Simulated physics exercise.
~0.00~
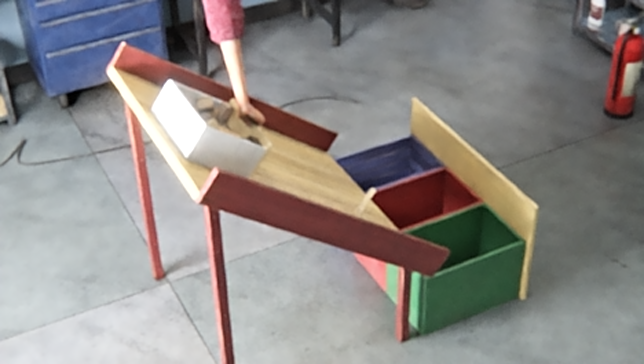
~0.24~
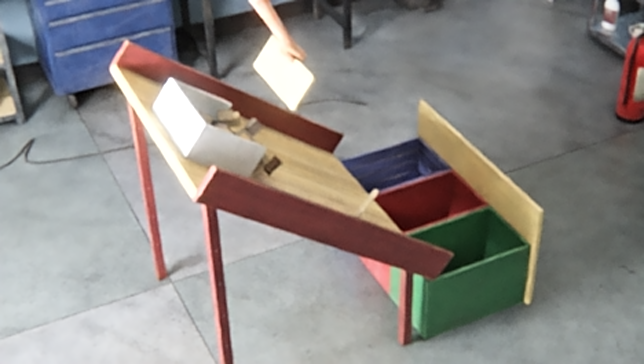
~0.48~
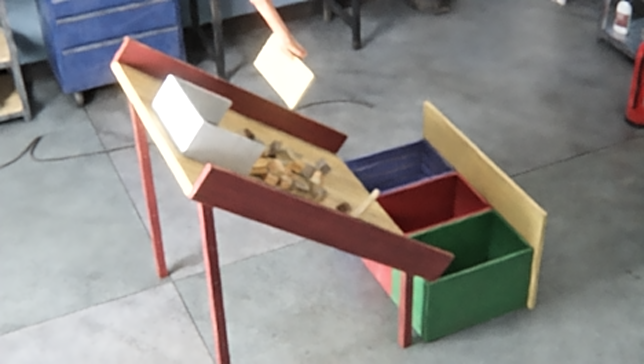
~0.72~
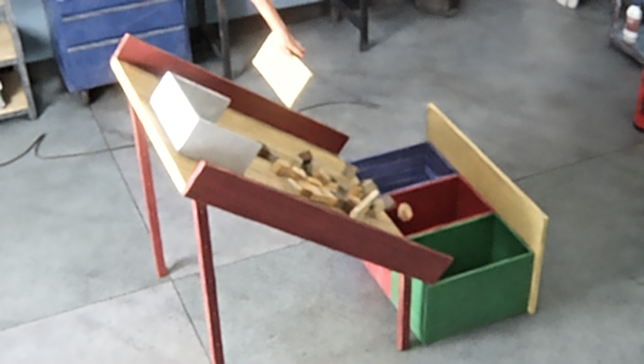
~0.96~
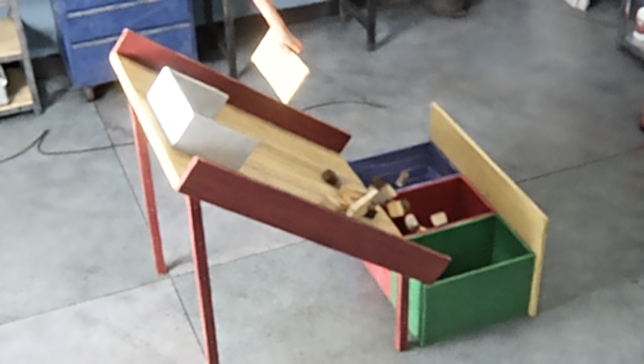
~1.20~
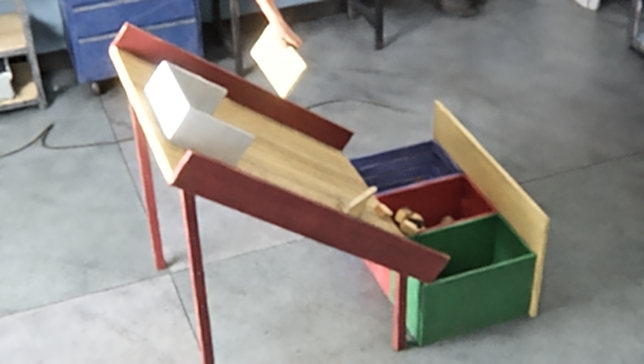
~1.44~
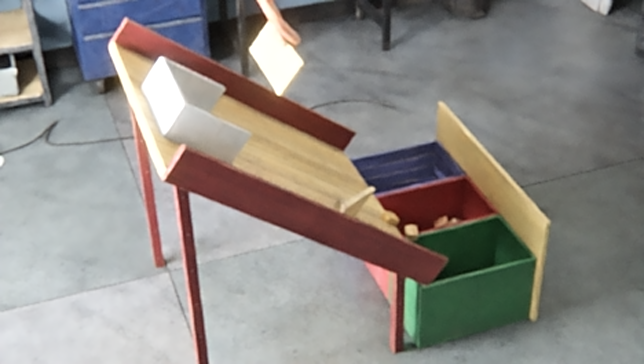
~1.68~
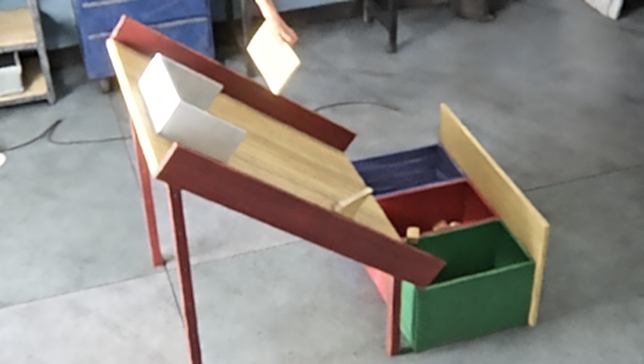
In this clip, a hand lifts a panel from a white pen on a sloping wooden table, and a load of small wooden blocks slides down past an angled strip into the bins below, with most ending up in the red one between the blue and green.
